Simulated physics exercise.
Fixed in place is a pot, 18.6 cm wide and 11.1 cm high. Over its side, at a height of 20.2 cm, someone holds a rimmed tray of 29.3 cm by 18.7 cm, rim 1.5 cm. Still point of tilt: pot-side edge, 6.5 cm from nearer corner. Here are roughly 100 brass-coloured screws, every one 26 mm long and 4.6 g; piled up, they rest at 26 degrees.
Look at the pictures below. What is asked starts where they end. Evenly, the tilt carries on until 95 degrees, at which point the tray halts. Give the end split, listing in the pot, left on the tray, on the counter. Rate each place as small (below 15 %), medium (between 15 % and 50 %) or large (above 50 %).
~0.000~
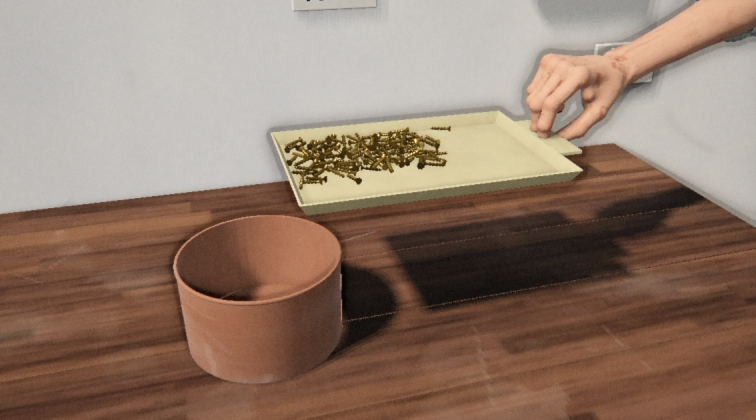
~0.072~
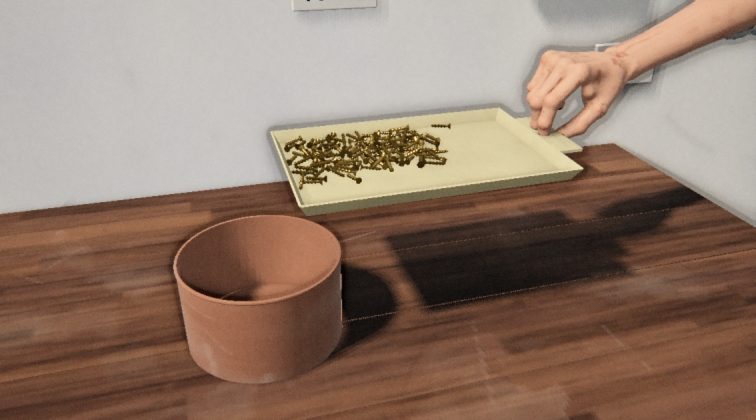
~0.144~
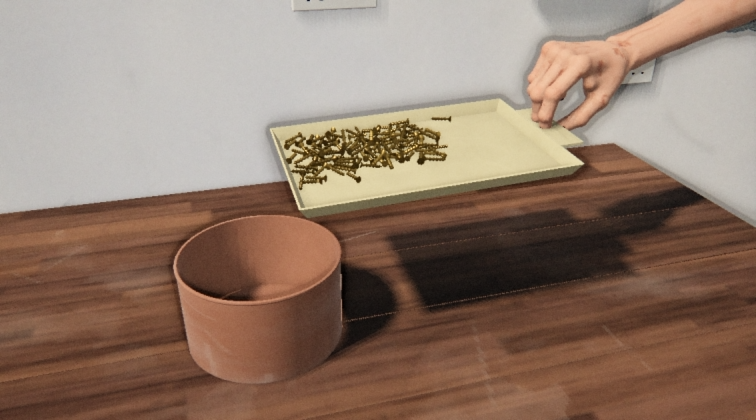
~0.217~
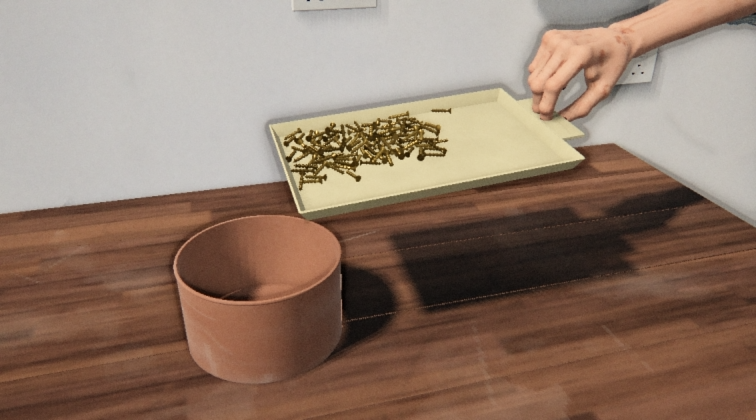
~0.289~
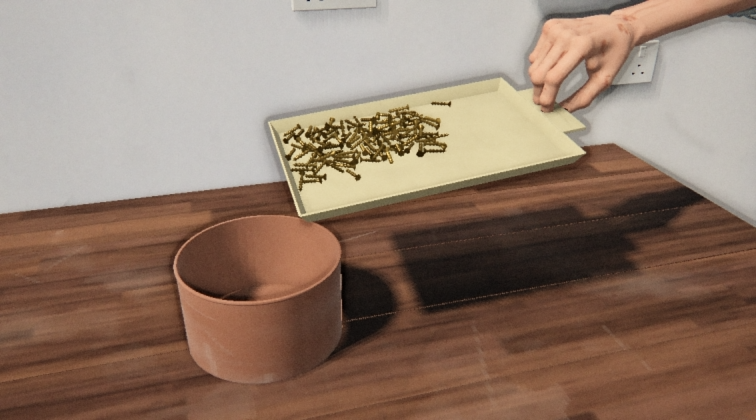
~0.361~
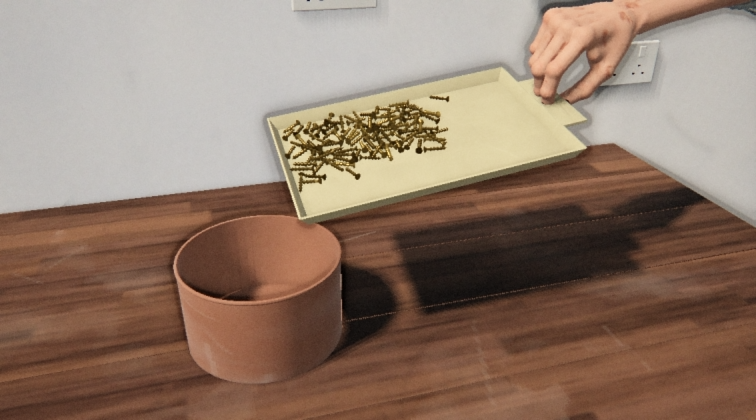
Pot - medium; tray - small; counter - large.
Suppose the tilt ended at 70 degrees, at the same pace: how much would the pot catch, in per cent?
It would be near 30 per cent.
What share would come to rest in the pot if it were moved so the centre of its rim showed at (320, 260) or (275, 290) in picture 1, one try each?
Close to 100 in a hundred, then close to 100 in a hundred.
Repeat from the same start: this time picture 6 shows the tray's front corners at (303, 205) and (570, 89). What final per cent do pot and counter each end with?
Per cent by place - pot 95, counter 5.
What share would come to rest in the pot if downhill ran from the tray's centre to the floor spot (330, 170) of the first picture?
Near 90 percent, give or take.
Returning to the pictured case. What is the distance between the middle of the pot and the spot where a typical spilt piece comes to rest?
Distance: Roughly 14 cm.
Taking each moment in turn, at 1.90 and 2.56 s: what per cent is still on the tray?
In order, near 5 and near 0.
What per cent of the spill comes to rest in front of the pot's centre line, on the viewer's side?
About 100 per cent.
After 1.28 s, tilt 51 degrees; the tray holds 85 %, the pot 5 %.
After 1.90 s, tilt 76 degrees; the tray holds 5 %, the pot 30 %.
After 2.56 s, tilt 95 degrees; the tray holds 0 %, the pot 30 %.
At rest (2.9 s), pot 30 %, tray 0 %, counter 70 %.
